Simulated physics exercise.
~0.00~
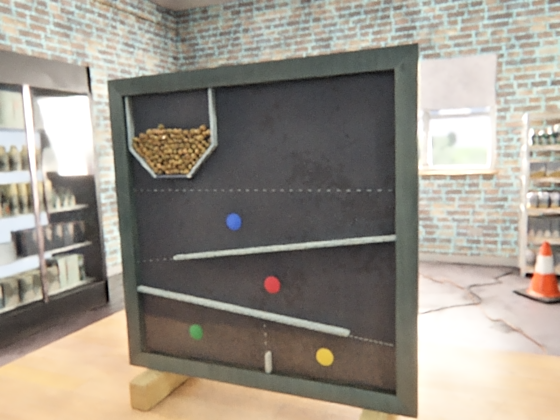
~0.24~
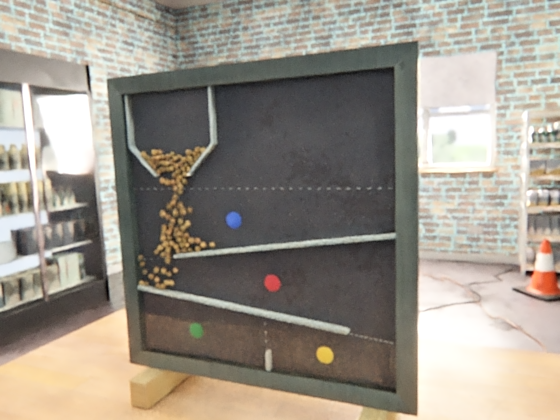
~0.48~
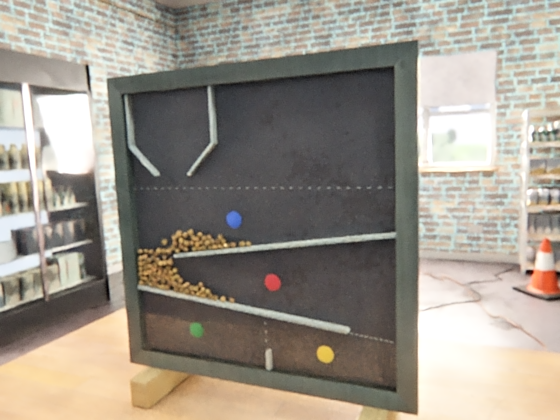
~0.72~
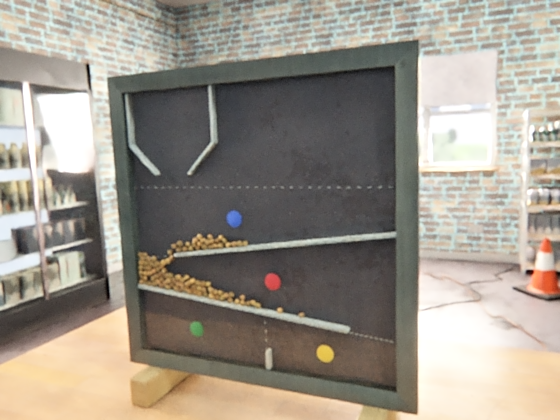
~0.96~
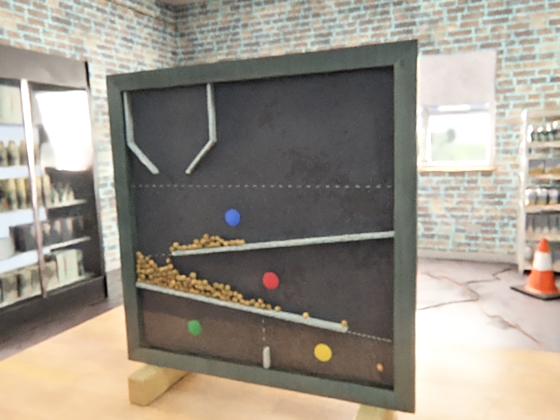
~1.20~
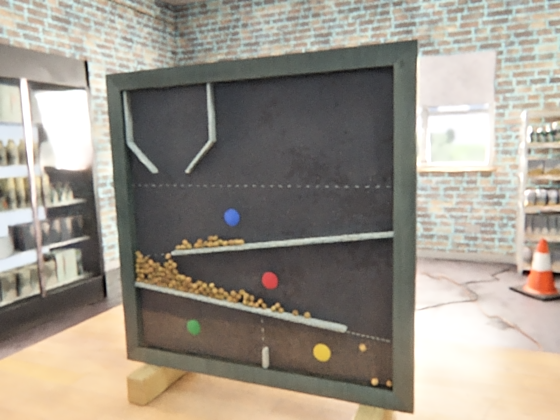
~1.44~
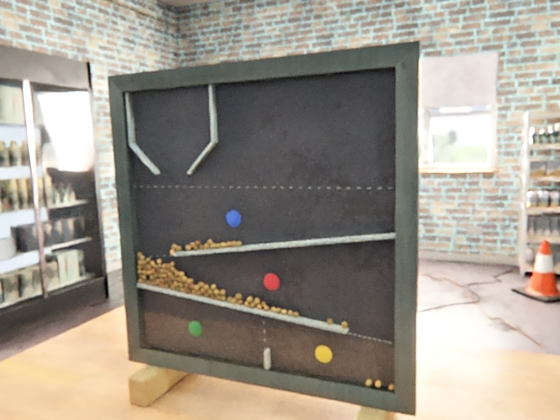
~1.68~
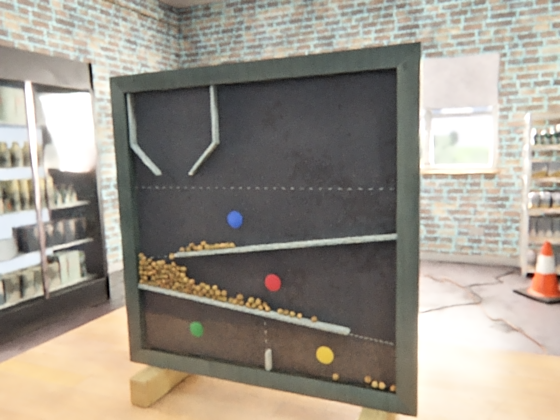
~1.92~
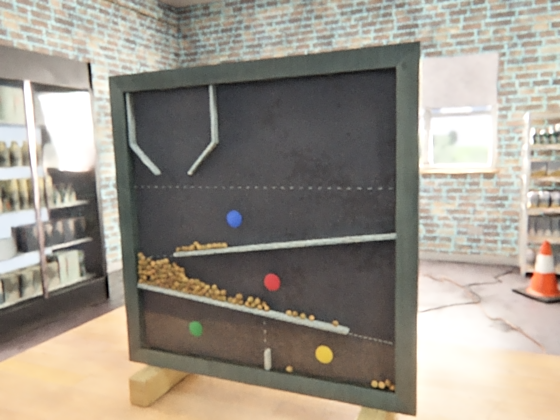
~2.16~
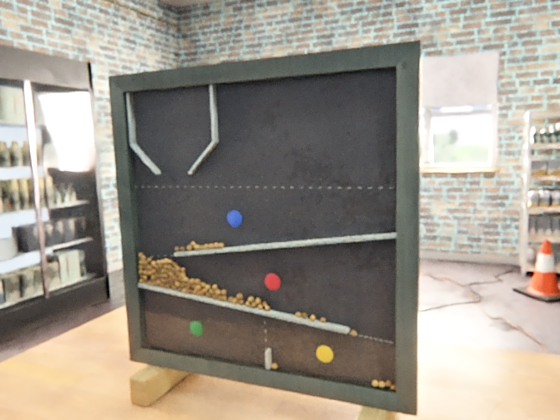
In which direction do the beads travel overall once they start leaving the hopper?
The beads move down, dropping out of the hopper towards the sloping ledges below.
